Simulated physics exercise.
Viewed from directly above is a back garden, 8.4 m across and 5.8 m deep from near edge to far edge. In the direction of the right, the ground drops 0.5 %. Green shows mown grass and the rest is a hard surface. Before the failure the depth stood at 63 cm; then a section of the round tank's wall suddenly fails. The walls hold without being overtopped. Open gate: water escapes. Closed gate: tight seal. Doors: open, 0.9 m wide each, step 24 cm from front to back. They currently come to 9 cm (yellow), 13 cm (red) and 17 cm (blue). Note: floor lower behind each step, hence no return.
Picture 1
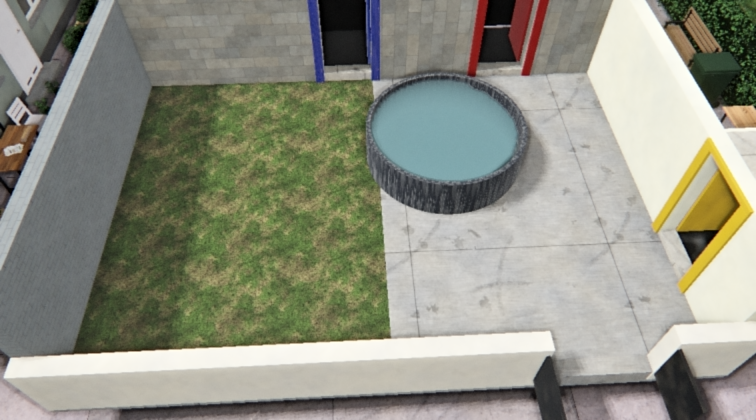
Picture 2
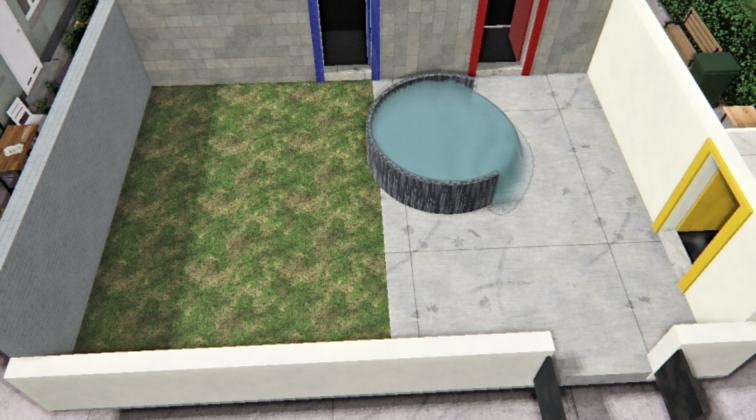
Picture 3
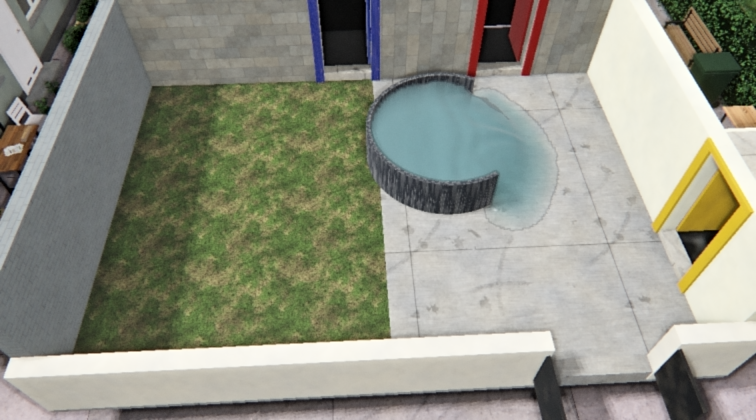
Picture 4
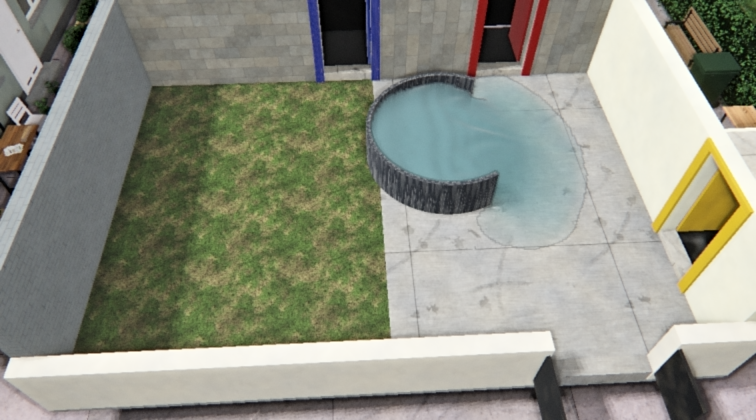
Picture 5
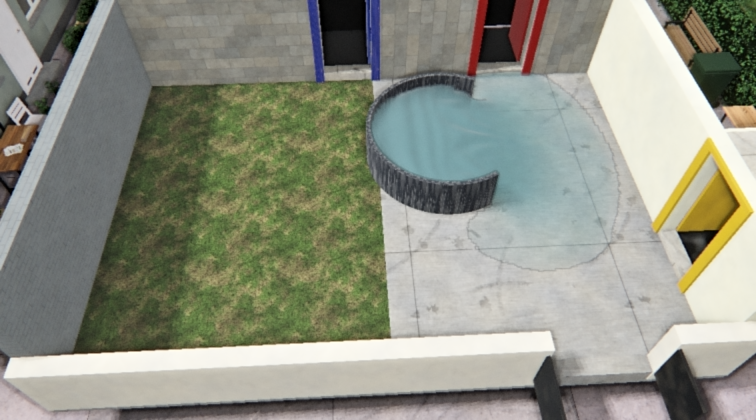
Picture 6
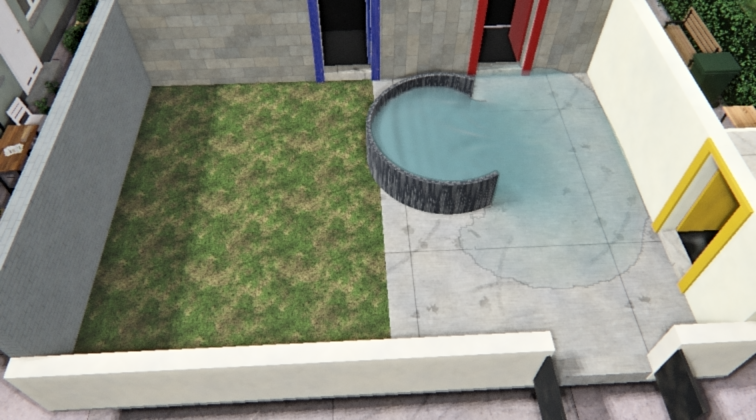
Water pours from a round, dark stone tank as the right part of its wall disappears, in a walled back garden seen from above by a still camera. Grass covers the left, pale paving the right, with blue and red doorways behind and a yellow one at right. The water spreads rightward and forward across the paving in a widening, thin, rounded sheet, while the grass stays clear.
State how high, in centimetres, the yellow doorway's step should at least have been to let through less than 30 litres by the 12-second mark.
At least some 14 cm.
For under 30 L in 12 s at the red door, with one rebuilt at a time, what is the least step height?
Red door - some 16 centimetres.
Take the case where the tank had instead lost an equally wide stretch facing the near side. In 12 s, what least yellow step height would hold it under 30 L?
Roughly 8.5 cm.
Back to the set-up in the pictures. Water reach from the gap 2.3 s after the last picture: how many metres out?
Around 4.2 m from the gap.
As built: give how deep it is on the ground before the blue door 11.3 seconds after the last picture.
About 4.0 centimetres.
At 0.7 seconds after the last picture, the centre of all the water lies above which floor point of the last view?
It lies near (504, 153) in the last picture.
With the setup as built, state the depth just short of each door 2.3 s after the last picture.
In cm - yellow: 15, red: 21, blue: 0.
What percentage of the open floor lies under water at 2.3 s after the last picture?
Around 30 per cent of the free floor.
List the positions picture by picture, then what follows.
In the first picture, still water, 63 cm deep, in the round tank at (446, 128); the yellow door at (699, 217) is dry.
In the second picture, water pours out at (516, 141) and has run 0.3 m, to a hidden place; about 7 cm deep outside, 63 cm at the back.
In the third picture, the gap is at (515, 144), the front 0.7 m out at a hidden place; the back of the round tank holds 63 cm.
In the fourth picture, the front is at (507, 80), 1.2 m from the gap at (515, 146); 4.4 m2 of floor is wet, 63 cm left at the back.
In the fifth picture, water pours out at (515, 146) and has run 1.7 m, to (603, 242); about 6 cm deep outside, 60 cm at the back.
In the sixth picture, the gap is at (515, 147), the front 2.2 m out at (635, 251); the back of the round tank holds 54 cm; 0.5 m in a straight line remain to the yellow door at (699, 217).
Then, 0.7 s after the last picture water covers 30 % of the floor, deepest (44 cm) near (585, 79); 19 cm at the yellow door, 12 litres in over its 9 cm step.
Then, 2.3 s after the last picture water covers 30 % of the floor, deepest (31 cm) near (683, 339); 15 cm at the yellow door, 61 litres in over its 9 cm step.
Then, 11.3 s after the last picture water covers 100 % of the floor, deepest (10 cm) near (582, 74); 6 cm at the yellow door, 90 litres in over its 9 cm step.
At the yellow door as built, the water peaked near 19 cm, 0.5 s after the last picture.
Run again over the same 12 s with other heights there, 38 litres in over 13 cm, 23 litres over 15 cm. The limit of 30 litres is kept from about 14 cm up.
